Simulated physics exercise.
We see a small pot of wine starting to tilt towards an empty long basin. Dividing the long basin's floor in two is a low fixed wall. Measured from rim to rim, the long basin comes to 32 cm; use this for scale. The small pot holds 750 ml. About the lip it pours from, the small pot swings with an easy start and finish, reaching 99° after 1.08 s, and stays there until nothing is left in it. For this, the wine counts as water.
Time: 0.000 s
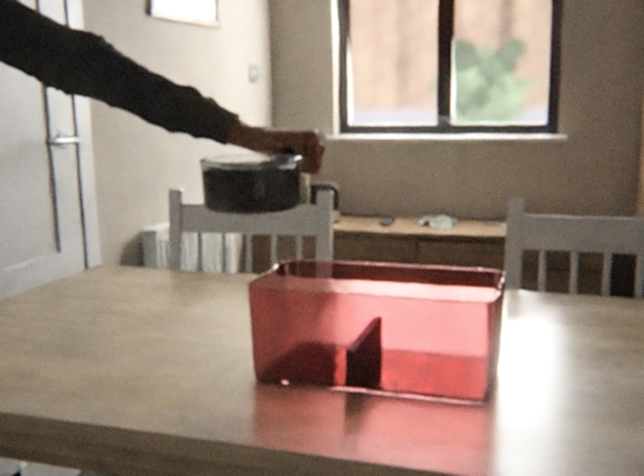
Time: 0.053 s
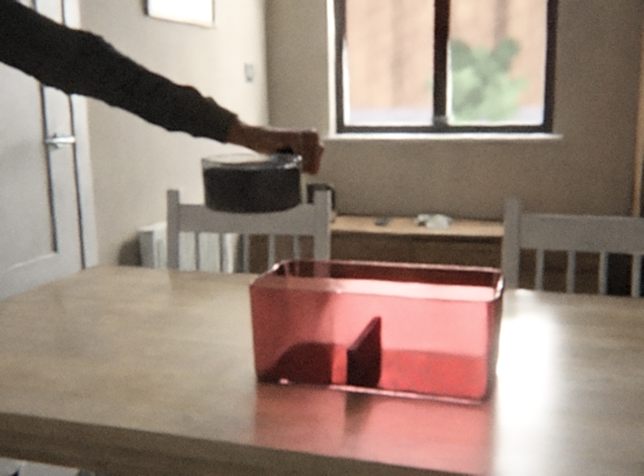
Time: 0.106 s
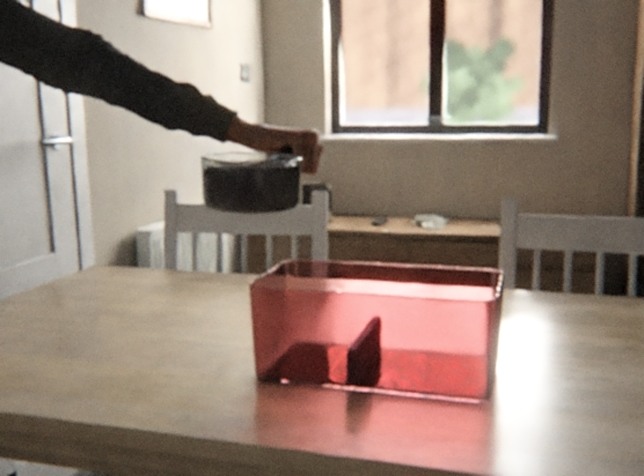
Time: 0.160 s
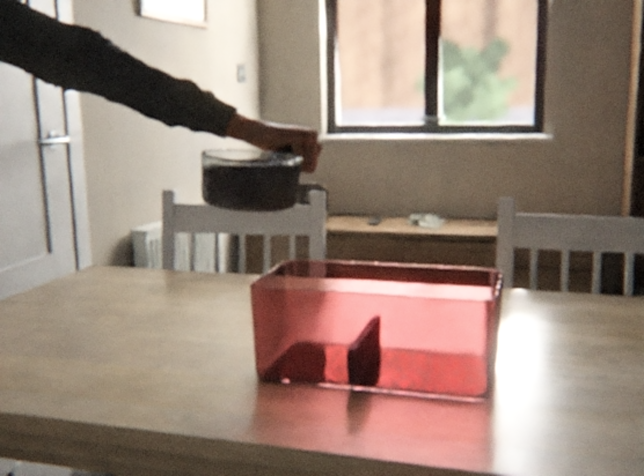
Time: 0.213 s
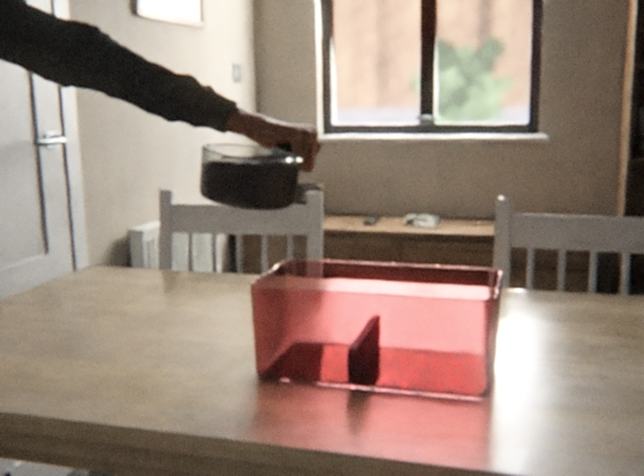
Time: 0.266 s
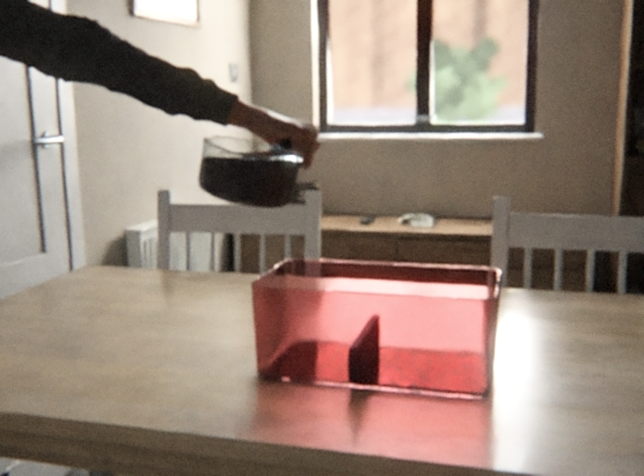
A hand gradually tilts a small pot of dark liquid above a long red basin.
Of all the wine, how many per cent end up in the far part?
Roughly 80 per cent.
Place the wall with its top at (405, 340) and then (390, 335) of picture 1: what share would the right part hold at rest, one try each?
I'd put it at about 15 per cent for the first and about 40 per cent for the second.
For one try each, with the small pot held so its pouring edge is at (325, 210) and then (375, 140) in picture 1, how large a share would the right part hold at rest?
Around 95 per cent first, around 80 per cent next.
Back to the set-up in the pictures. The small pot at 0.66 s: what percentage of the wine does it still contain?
Roughly 54 per cent.
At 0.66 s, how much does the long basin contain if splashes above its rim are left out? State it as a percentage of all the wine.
9 %, give or take.
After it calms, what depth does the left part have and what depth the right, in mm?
Left 6 mm, right 22 mm.
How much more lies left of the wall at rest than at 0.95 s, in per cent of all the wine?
Close to 10% of the whole.
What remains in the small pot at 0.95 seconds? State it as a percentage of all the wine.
Around 10 in a hundred is still there.
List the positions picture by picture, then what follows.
The first picture shows tilt 0°; pouring edge (297, 160); surface from (210, 166) to (297, 167); the long basin's rim runs from (268, 273) to (501, 287); the wall's top is at (365, 333).
The second picture shows tilt 1°; pouring edge (298, 161); surface from (210, 166) to (298, 166).
The third picture shows tilt 2°; pouring edge (298, 161); surface from (211, 165) to (297, 165).
The fourth picture shows tilt 5°; pouring edge (298, 162); surface from (210, 163) to (297, 163).
The fifth picture shows tilt 9°; pouring edge (298, 162); surface from (210, 160) to (298, 161).
The sixth picture shows tilt 14°; pouring edge (298, 162); surface from (209, 156) to (299, 159).
After 0.66 s the tilt is 66° and 54 per cent is still to pour, 7 is left of the wall and 1 right of it.
After 0.95 s the tilt is 95° and 10 per cent is still to pour, 9 is left of the wall and 62 right of it.
After 1.25 s the tilt is 99° and 1 per cent is still to pour, 15 is left of the wall and 80 right of it.
After 1.58 s the tilt is 99° and 0 per cent is still to pour, 18 is left of the wall and 80 right of it.
In the end 18 per cent lies left of the wall, 80 right of it and 2 outside.
